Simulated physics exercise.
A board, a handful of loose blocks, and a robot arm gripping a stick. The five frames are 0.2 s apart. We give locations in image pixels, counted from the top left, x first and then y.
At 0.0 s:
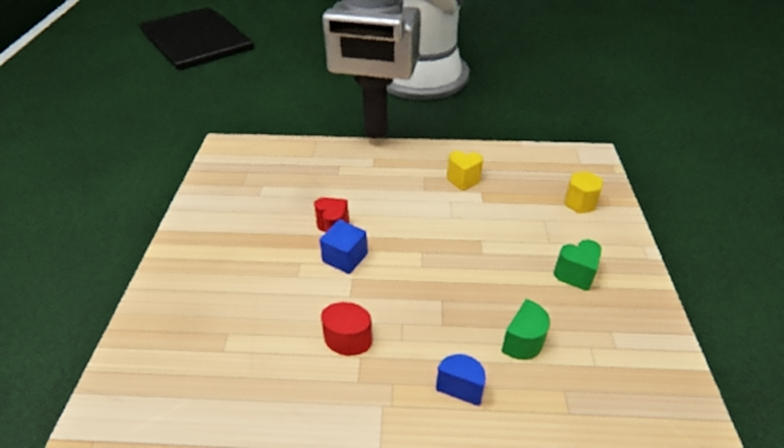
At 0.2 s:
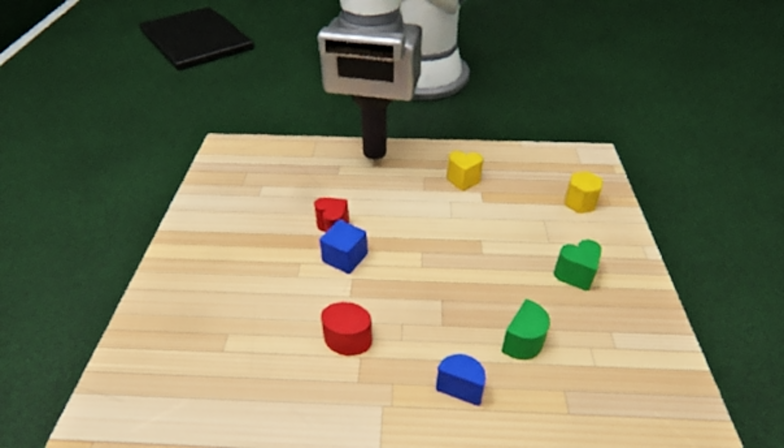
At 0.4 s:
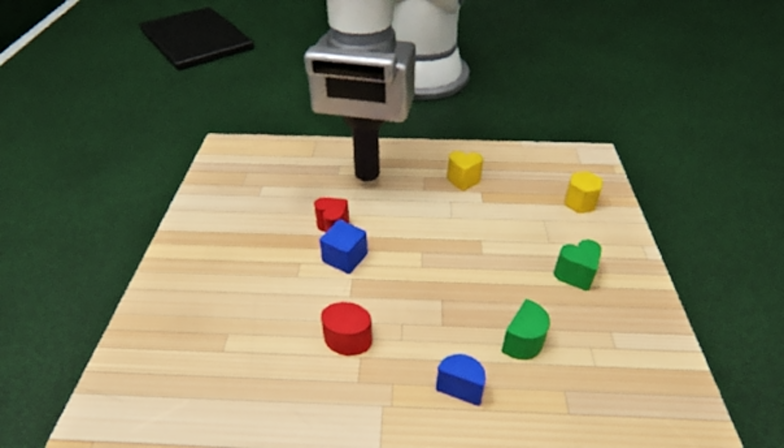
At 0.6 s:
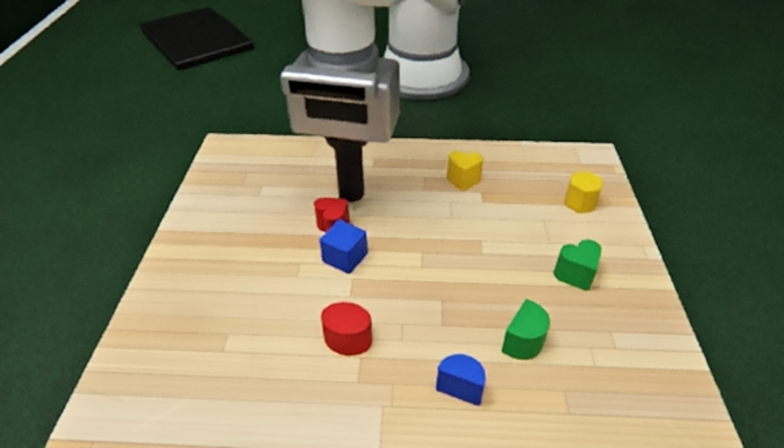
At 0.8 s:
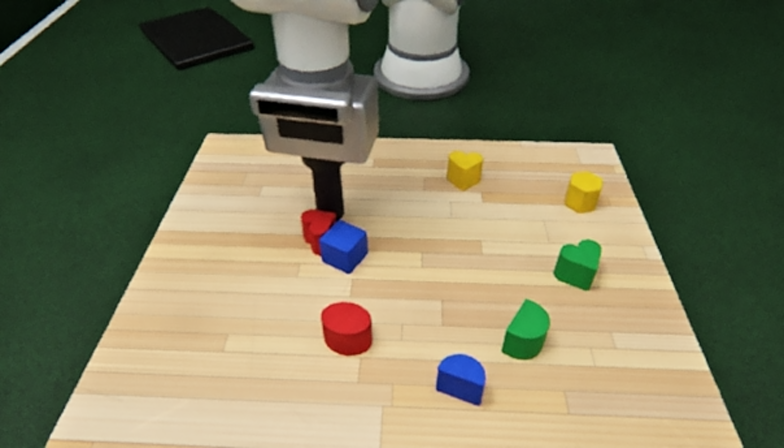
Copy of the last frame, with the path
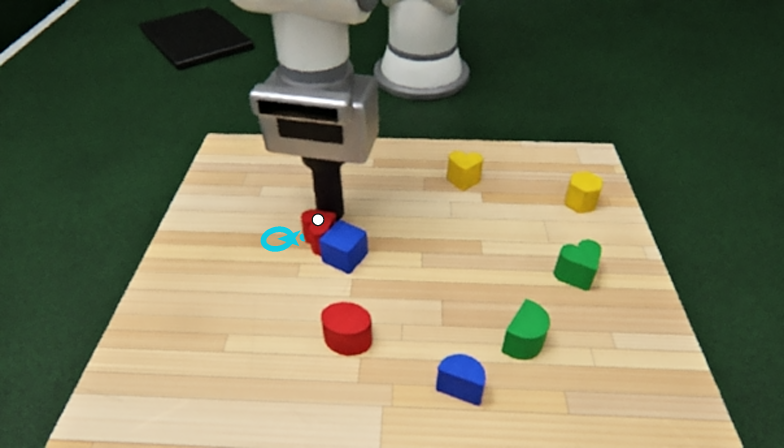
A robot arm holding a dark stick moves from the far edge of a wooden board toward the viewer, drifting left as it nears a red heart-shaped block beside a blue one. The stick then nudges the red block slightly left and nearer, while the other scattered blocks stay still.
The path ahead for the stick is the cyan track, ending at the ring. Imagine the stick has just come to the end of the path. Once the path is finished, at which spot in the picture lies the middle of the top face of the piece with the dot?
When the path ends, it will be at (299, 235).
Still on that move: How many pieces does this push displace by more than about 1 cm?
One block moves.
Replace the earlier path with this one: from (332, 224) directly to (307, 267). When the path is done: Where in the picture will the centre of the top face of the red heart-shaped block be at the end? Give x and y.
At (285, 264).
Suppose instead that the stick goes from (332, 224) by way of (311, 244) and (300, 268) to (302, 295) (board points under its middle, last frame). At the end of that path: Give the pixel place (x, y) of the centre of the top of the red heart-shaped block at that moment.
So, by the moment the path ends, you'll find the top centre of the red heart-shaped block at (271, 290).
The drawn path runs from (332, 224) over (316, 233) and (297, 238) to (277, 239); the dot is on the red heart-shaped block.
What follows on the original path. Halfway along, stick at (305, 227); red heart-shaped block at (300, 235), turned 25° anticlockwise.
At the end, stick at (276, 230); red heart-shaped block at (299, 235), turned 30° anticlockwise; blue square not moved.
